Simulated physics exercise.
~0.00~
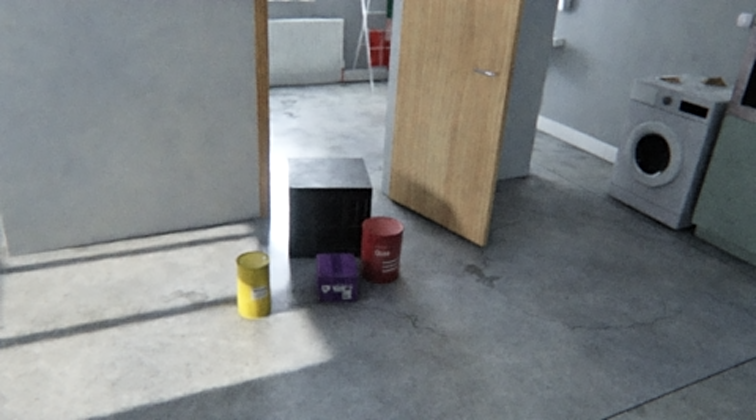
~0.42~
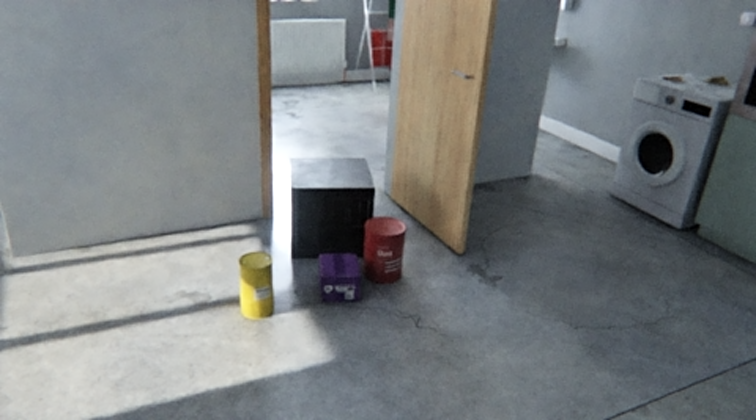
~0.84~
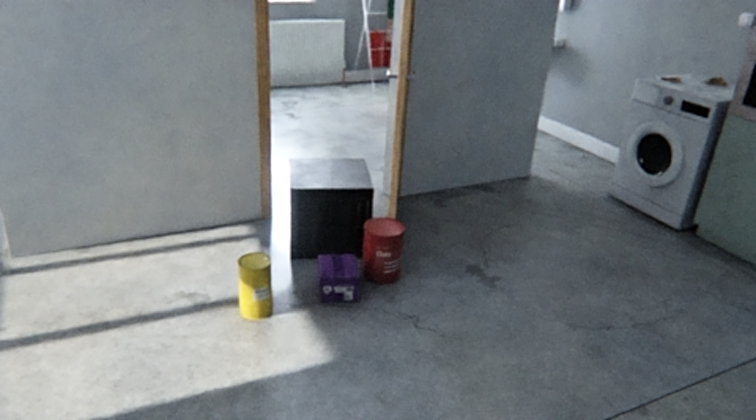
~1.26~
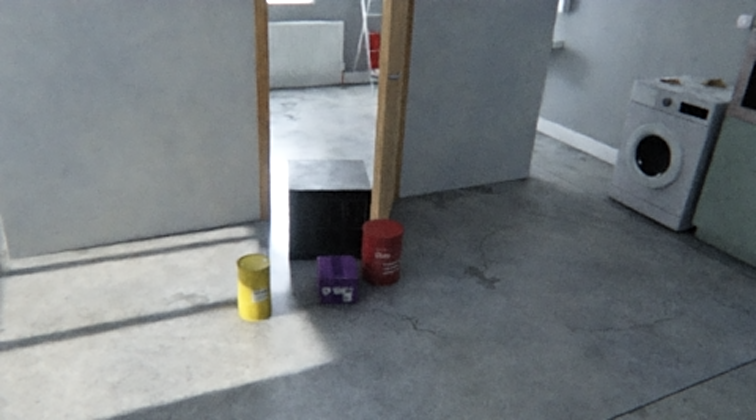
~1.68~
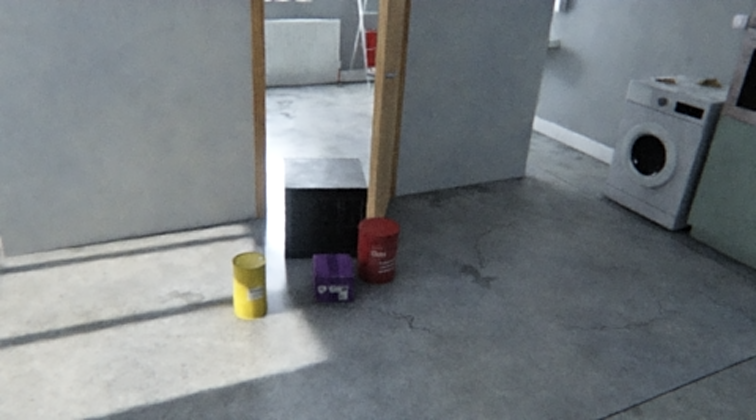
A wooden door swings left toward the doorway and ends partly open beside unmoved objects.
